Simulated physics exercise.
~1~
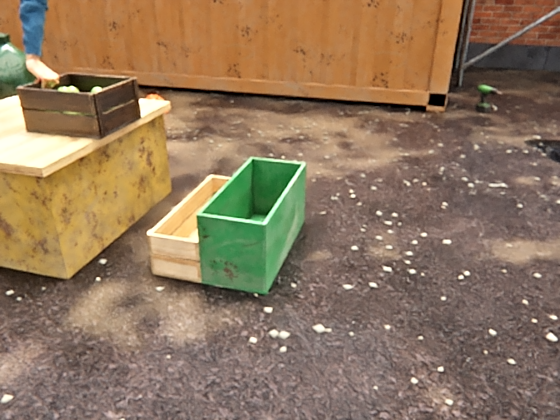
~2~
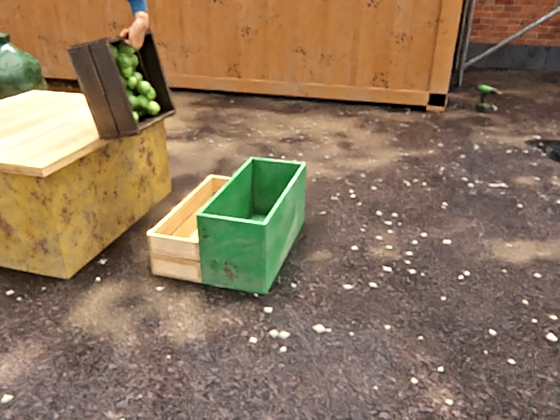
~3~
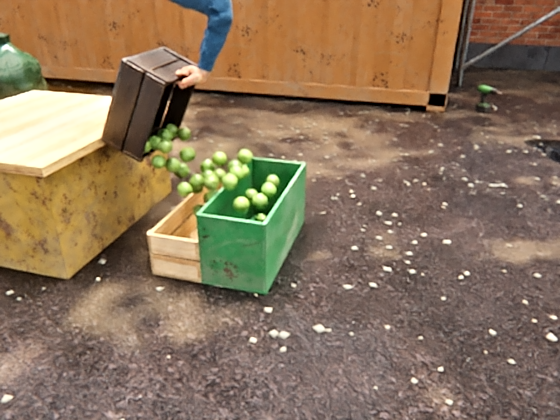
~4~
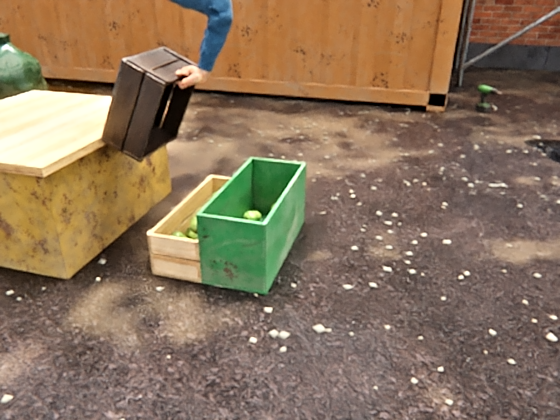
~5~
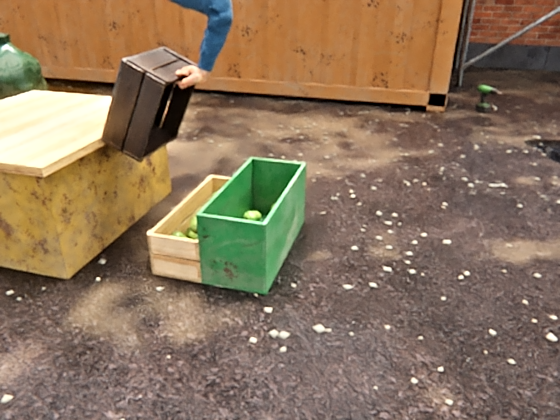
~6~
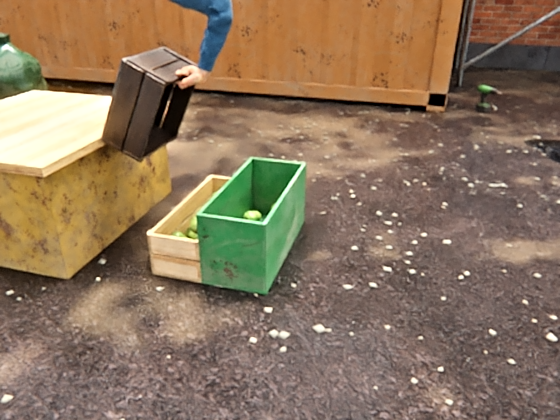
A hand tipping a dark crate off a bench, green apples tumbling into wooden and green boxes, a few still showing inside.
